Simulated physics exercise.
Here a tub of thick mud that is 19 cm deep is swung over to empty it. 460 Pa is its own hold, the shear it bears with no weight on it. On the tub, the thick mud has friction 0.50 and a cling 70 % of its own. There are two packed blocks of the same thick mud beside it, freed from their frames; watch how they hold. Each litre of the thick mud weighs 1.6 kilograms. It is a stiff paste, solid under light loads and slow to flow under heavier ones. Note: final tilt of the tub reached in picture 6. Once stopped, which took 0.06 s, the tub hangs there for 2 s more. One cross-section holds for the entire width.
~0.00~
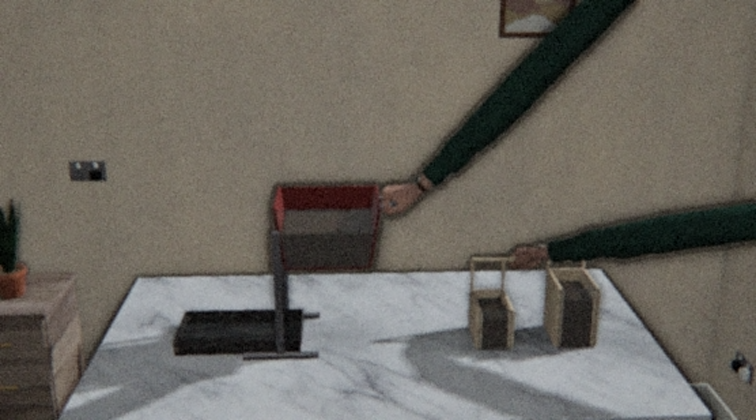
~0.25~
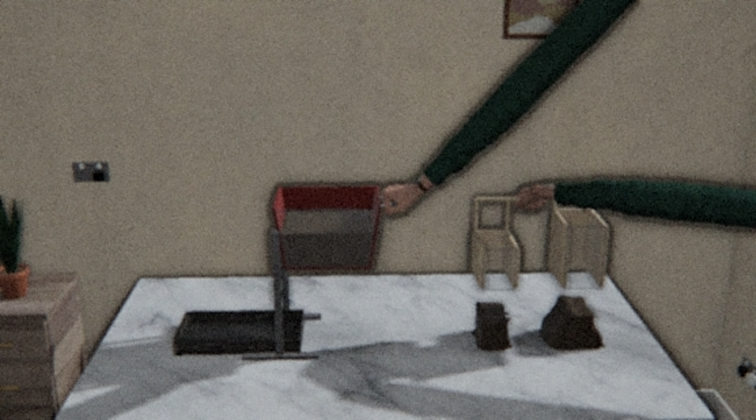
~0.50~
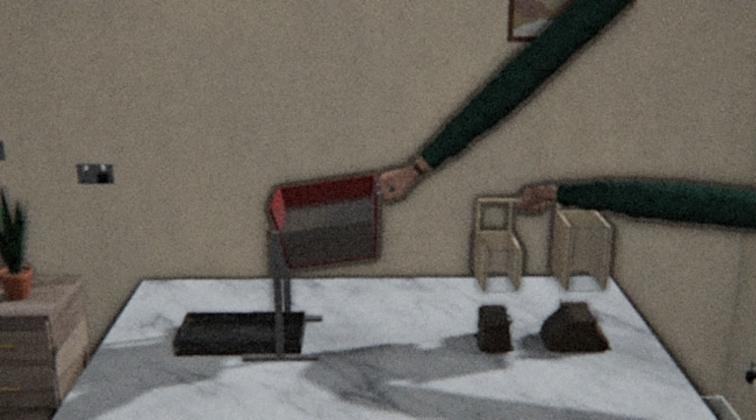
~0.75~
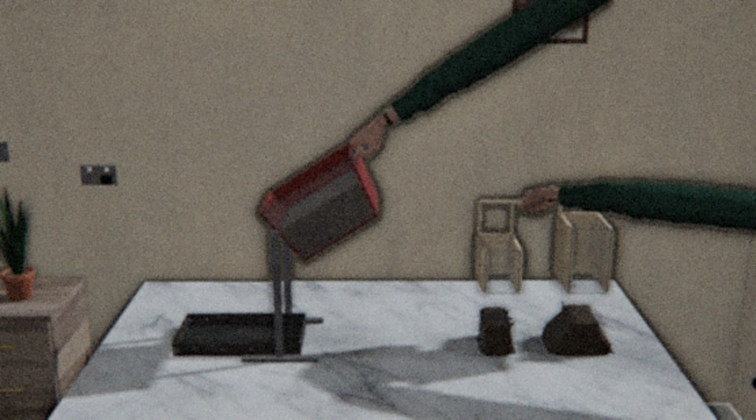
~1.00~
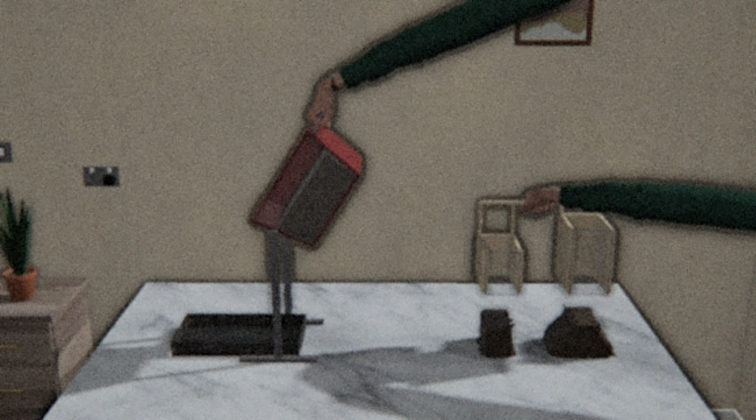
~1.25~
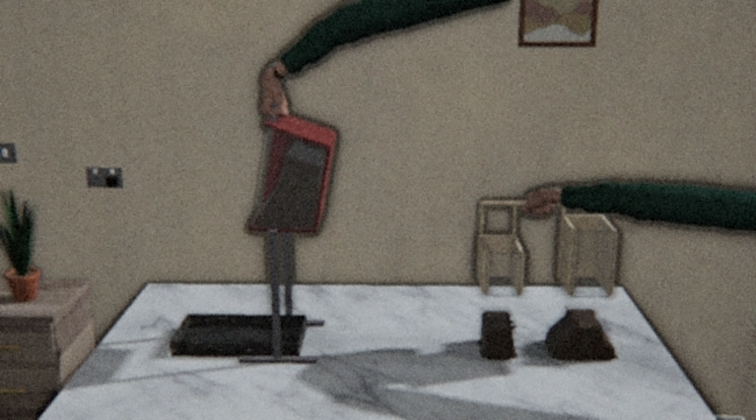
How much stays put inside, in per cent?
54 %.
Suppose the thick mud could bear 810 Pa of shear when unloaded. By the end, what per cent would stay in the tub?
That works out near 100 %.
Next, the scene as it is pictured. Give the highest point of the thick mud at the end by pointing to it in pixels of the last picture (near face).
Peak location: Approx. (305, 199).
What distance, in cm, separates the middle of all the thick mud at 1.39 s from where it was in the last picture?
Something like 5 cm, I'd say.
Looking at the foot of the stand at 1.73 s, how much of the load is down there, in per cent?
I'd say close to 0 per cent of it.
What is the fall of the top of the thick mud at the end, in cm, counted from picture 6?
The top ends up some 13 cm below its level in the last picture.
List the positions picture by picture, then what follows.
The first frame shows handle-side rim at (378, 208), tilt 0 degrees; crest of the thick mud at (371, 232); block heights 11 cm, 17 cm (left to right).
The second frame shows handle-side rim at (378, 208), tilt 0 degrees; crest of the thick mud at (372, 232); block heights 11 cm, 13 cm (left to right).
The third frame shows handle-side rim at (374, 195), tilt 8 degrees; crest of the thick mud at (369, 221); block heights 11 cm, 12 cm (left to right).
The fourth frame shows handle-side rim at (348, 159), tilt 33 degrees; crest of the thick mud at (356, 184); block heights 11 cm, 12 cm (left to right).
The fifth frame shows handle-side rim at (307, 134), tilt 58 degrees; crest of the thick mud at (327, 155); block heights 11 cm, 12 cm (left to right).
The sixth frame shows handle-side rim at (265, 127), tilt 80 degrees; crest of the thick mud at (287, 155); block heights 11 cm, 12 cm (left to right).
After 1.39 s, the tub is at 80 degrees and holds 92 %.
After 1.56 s, the tub is at 80 degrees and holds 70 %.
After 1.73 s, the tub is at 80 degrees and holds 56 %.
After 1.90 s, the tub is at 80 degrees and holds 54 %.
After 3.25 s, the tub is at 80 degrees and holds 54 %.
